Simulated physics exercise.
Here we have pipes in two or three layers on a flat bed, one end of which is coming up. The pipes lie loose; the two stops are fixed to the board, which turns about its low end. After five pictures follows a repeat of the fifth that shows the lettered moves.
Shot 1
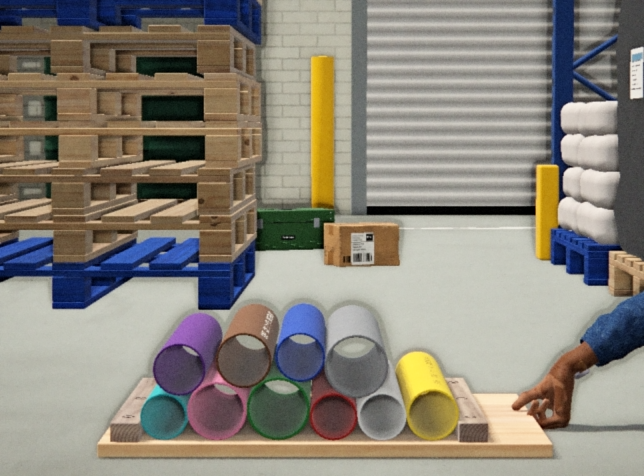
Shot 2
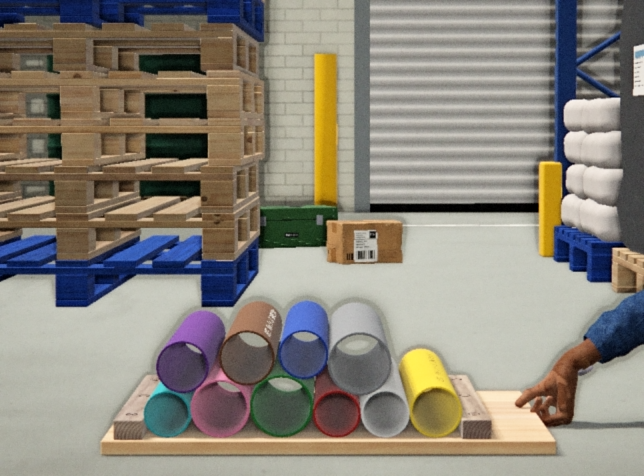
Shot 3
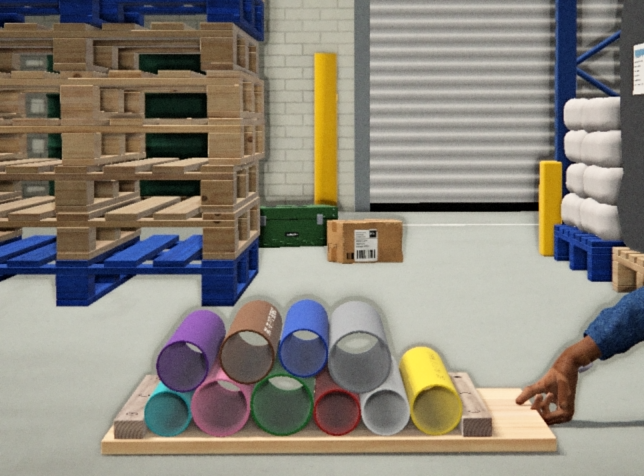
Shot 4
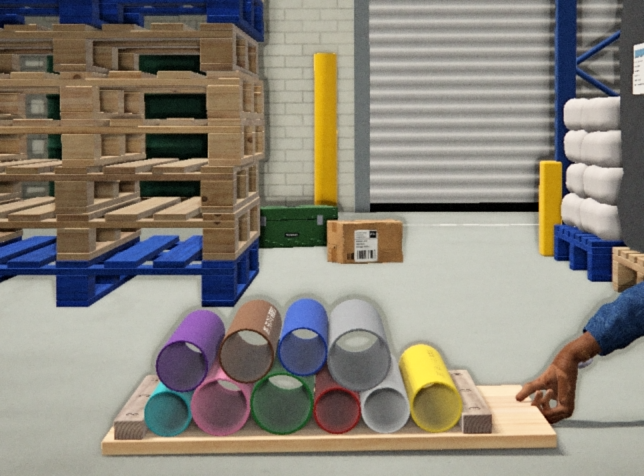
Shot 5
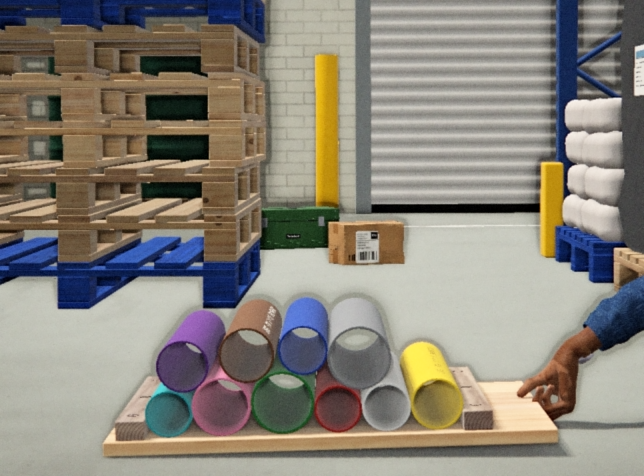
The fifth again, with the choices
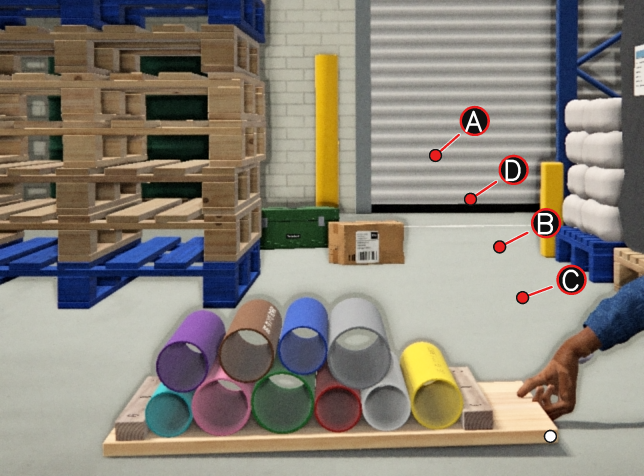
In a warehouse, a hand at the right end of a wooden board stacked with loose, colourful pipes raised that end very slightly, while the pipes barely shifted from their places.
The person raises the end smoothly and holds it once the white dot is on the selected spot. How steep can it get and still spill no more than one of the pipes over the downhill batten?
Stop at C.
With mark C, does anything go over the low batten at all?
At C: Yes.
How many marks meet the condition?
The number is one.
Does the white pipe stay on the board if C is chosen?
The white pipe: Yes.
On the marked copy, A at (435, 156); B at (500, 247); C at (522, 298); D at (471, 199); the white dot at (550, 436).
With C. Early on, board at 14°.
Further on, board at 20°.
At the end, board at 20°, one over the low batten (purple).
As for the rest, A four over the low batten (grey, purple, brown, blue); B four over the low batten (grey, purple, brown, blue); D four over the low batten (grey, purple, brown, blue).
